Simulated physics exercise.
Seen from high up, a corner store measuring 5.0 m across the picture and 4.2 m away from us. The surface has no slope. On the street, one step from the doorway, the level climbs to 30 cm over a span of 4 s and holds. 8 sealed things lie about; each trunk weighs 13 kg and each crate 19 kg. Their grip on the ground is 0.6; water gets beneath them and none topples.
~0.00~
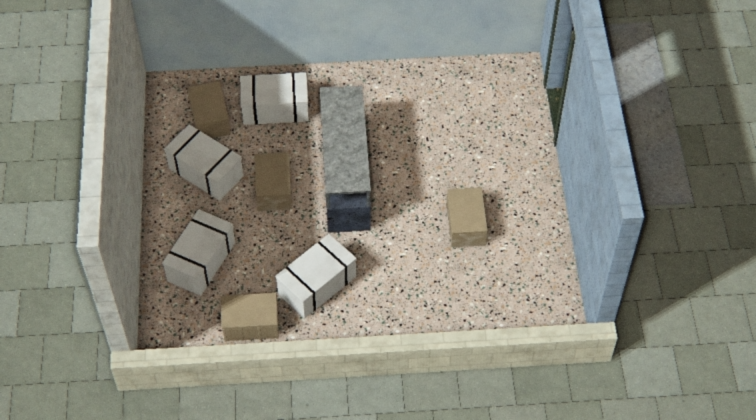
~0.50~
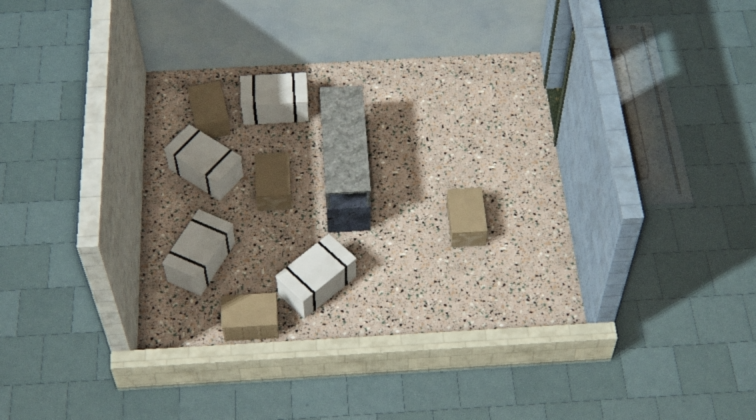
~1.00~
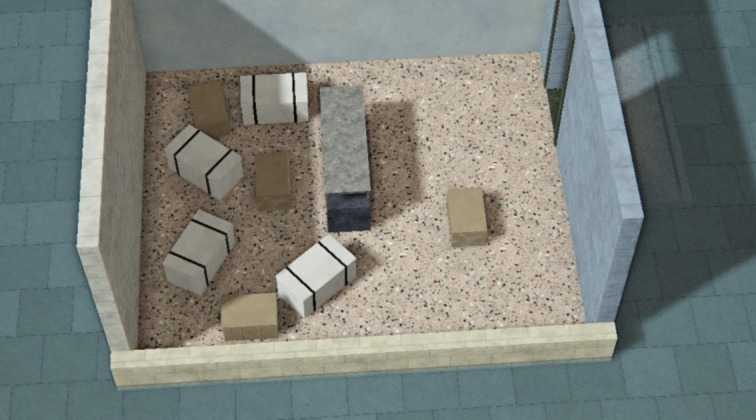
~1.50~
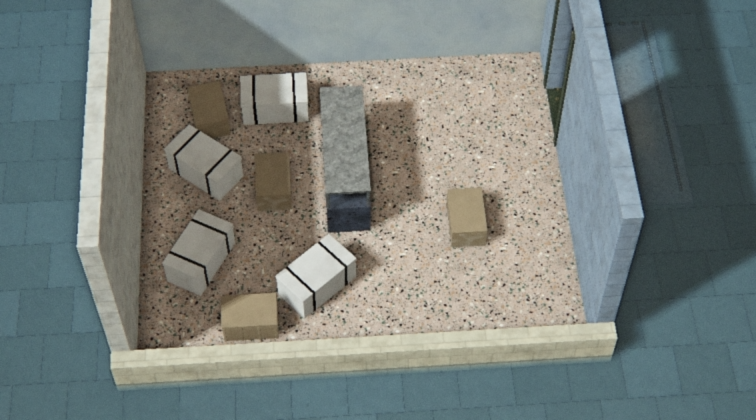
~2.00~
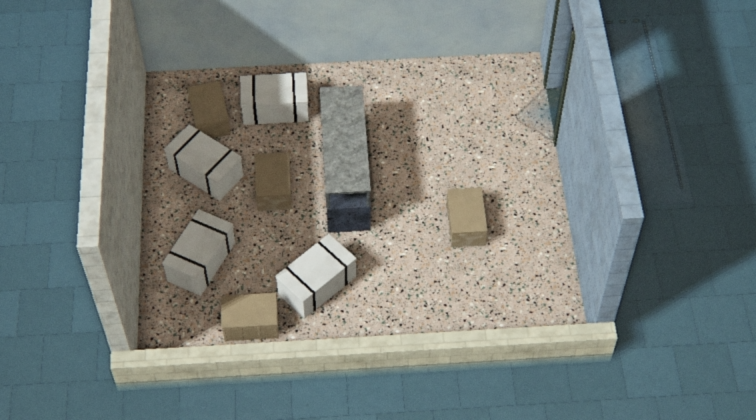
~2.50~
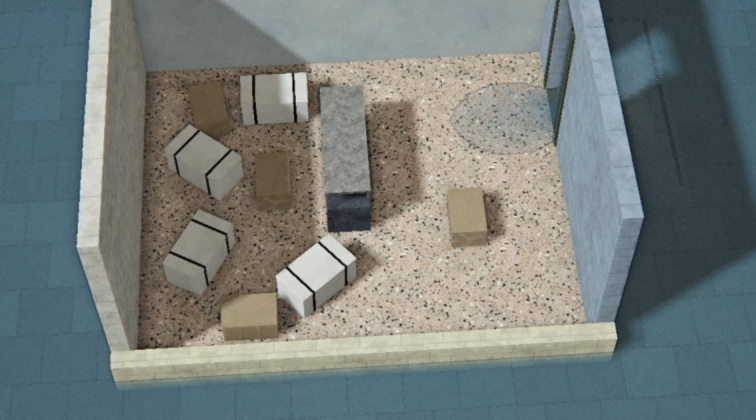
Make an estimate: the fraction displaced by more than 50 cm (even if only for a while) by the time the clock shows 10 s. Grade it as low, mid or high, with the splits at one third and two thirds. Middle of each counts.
Grade: Mid, one to two thirds.
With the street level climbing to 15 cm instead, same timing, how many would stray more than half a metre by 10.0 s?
The answer would then be 0.
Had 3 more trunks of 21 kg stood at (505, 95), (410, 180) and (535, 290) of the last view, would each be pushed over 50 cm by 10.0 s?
In the same order as the question: Farther, farther, not as far.
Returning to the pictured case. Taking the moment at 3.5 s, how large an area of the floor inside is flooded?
Roughly 4.5 m2.
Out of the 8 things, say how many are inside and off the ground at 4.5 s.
The number is 0.
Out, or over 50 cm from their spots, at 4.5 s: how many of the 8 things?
By my tally, 0.
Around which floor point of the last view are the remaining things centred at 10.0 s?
They average out to somewhere around (275, 256).
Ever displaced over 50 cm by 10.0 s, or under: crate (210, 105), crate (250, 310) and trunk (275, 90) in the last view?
One by one in that order: Above; below; above.
After 3.5 s 0 of 8 are over 50 cm from their spots; 0 afloat.
After 4.5 s 0 of 8 are over 50 cm from their spots; 0 afloat.
After 7.0 s 1 of 8 are over 50 cm from their spots; 1 afloat.
After 10.0 s 4 of 8 are over 50 cm from their spots, and 4 have been at some point; 4 afloat.
